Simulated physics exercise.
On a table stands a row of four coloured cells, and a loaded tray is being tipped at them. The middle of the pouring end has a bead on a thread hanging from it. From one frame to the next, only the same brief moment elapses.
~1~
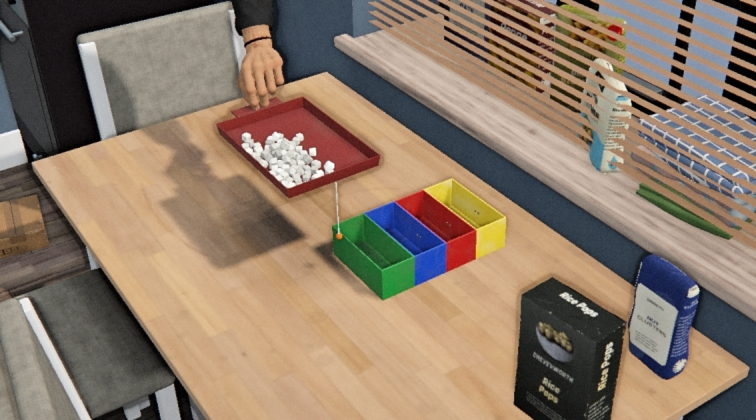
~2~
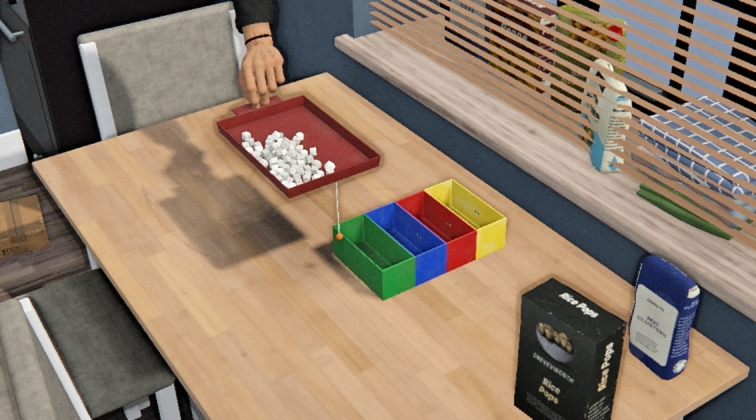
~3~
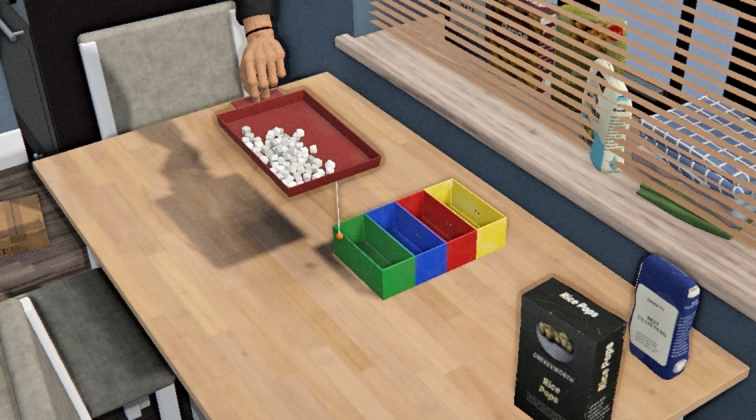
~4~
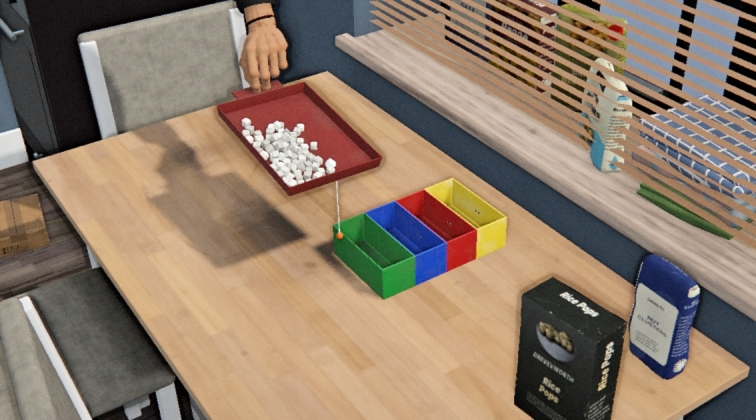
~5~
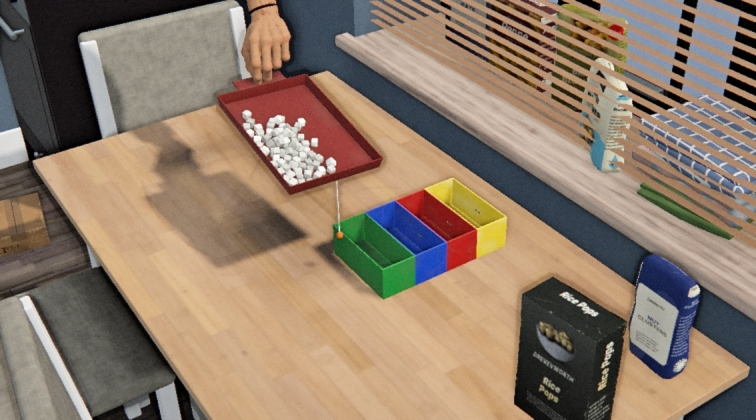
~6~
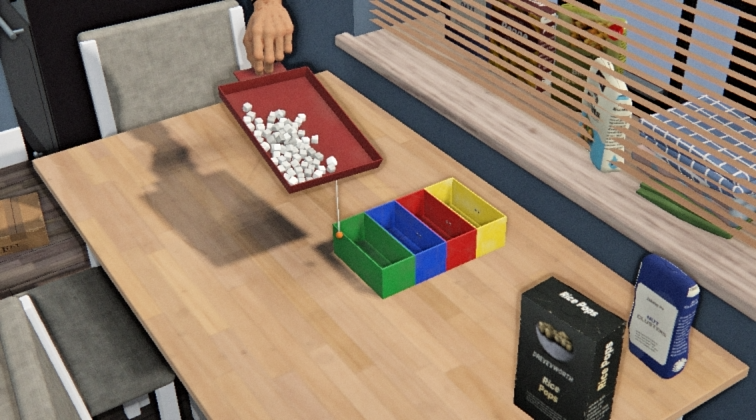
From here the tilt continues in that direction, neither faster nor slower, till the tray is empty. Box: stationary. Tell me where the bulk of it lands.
The bulk lands in the green cell.
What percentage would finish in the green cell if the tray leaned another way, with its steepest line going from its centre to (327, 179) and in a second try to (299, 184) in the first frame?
In order, some 10 % and some 0 %.
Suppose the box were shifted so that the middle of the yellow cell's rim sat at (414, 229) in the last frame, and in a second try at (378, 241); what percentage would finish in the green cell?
Close to 10 in a hundred first, close to 0 in a hundred second.
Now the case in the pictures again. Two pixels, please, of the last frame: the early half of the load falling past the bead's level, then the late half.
Around (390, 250) first; around (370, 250) second.
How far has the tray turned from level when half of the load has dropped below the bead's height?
Somewhere around 115 degrees.
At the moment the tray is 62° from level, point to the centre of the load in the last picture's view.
Look around (335, 157) in the last picture.
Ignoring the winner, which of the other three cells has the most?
That blue cell.
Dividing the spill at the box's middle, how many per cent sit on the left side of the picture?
Close to 80 per cent of the spill, I think.
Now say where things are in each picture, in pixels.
In the first picture, corners of the pouring end near (288, 187) and (378, 155), level; middle of the load near (286, 160), sugar cubes; bead on its thread near (339, 236); green cell near (398, 276); blue cell near (430, 262); red cell near (461, 248); yellow cell near (491, 235).
In the second picture, corners of the pouring end near (289, 188) and (378, 156), level; middle of the load near (286, 159).
In the third picture, corners of the pouring end near (289, 187) and (379, 156), tipped barely, lowest at the right corner; middle of the load near (286, 156).
In the fourth picture, corners of the pouring end near (290, 186) and (380, 157), tipped a little, lowest at the right corner; middle of the load near (287, 152).
In the fifth picture, corners of the pouring end near (291, 185) and (380, 157), tipped a little, lowest at the right corner; middle of the load near (287, 148).
In the sixth picture, corners of the pouring end near (291, 184) and (381, 158), tipped clearly, lowest at the right corner; middle of the load near (288, 145), a little on the move; green cell near (398, 274); blue cell near (430, 261); red cell near (461, 247); yellow cell near (491, 234).
Shortly afterwards, tray tipped steeply; all but a few on the tray; only a few in the green cell; a little falling or outside the box.
Next, tray tipped past a quarter turn; all but a few on the tray; only a few in the green cell; only a few in the blue cell; only a few falling or outside the box.
Some moments later, tray tipped past a quarter turn; near a third in the green cell; near a quarter in the blue cell; near half falling or outside the box.
In the end, tray tipped past a quarter turn; near a third in the green cell; near a quarter in the blue cell; none at all in the red cell; none at all in the yellow cell; near half outside the box.
